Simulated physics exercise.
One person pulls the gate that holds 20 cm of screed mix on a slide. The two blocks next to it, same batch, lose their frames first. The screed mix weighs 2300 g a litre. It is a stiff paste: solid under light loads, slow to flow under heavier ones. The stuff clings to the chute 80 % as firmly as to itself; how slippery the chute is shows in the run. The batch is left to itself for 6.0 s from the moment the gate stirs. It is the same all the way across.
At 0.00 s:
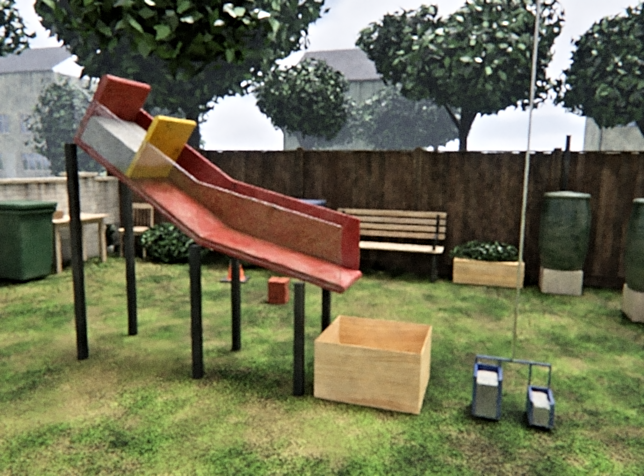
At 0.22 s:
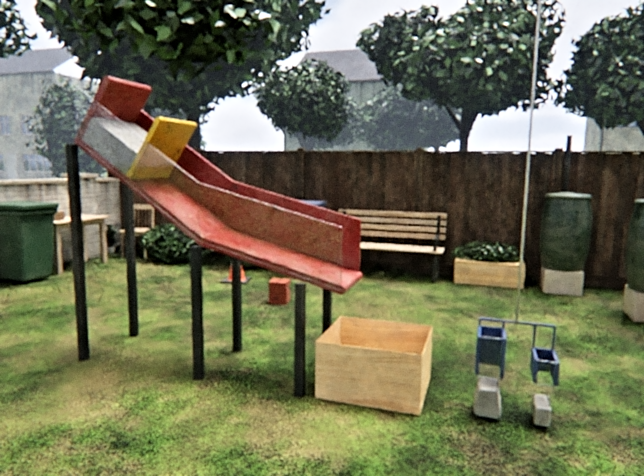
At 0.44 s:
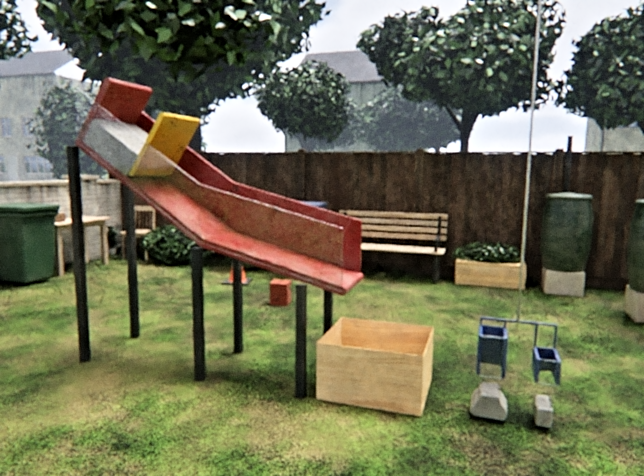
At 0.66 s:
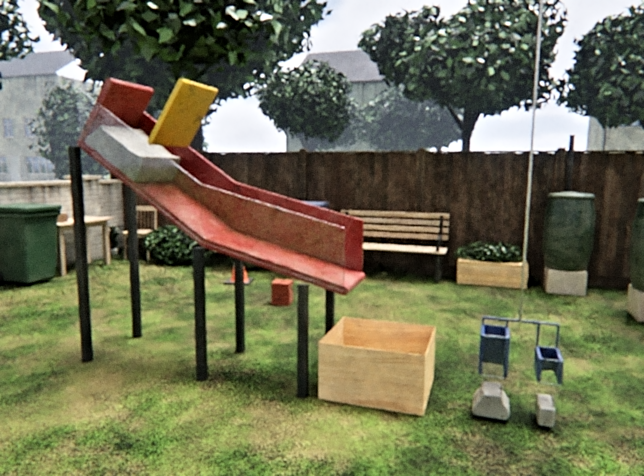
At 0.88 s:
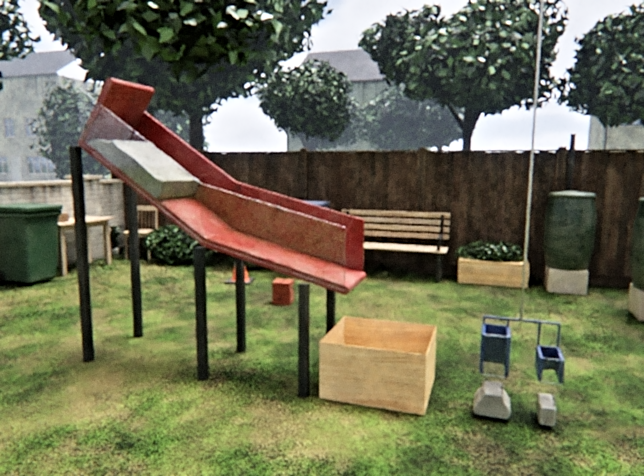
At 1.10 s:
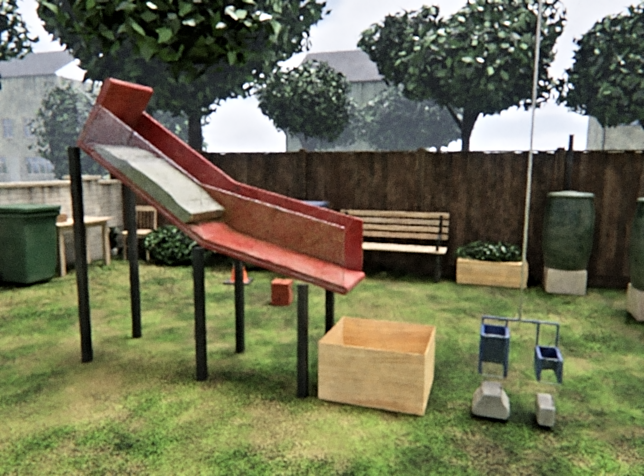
At the start, a yellow gate holds grey mix near the top of a red slide, while two blue holders surround small grey blocks at right. The holders rise off the blocks, and the left one slumps lower. Then the gate lifts away, and the mix spreads partway down the chute.
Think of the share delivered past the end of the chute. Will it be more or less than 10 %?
The share delivered past the end of the chute is less than 10 %.
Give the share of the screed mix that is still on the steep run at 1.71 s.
Some 50 per cent.
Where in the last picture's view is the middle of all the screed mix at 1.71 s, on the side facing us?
Near (198, 222).
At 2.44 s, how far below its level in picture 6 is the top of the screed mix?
Roughly 22 cm.
After 1.71 s, 52 % is on the steep run, 48 % on the flatter one and 0 % past the end.
After 2.44 s, 45 % is on the steep run, 55 % on the flatter one and 0 % past the end.
After 3.17 s, 45 % is on the steep run, 55 % on the flatter one and 0 % past the end.
After 3.89 s, 45 % is on the steep run, 55 % on the flatter one and 0 % past the end.
After 6.39 s, 45 % is on the steep run, 55 % on the flatter one and 0 % past the end.
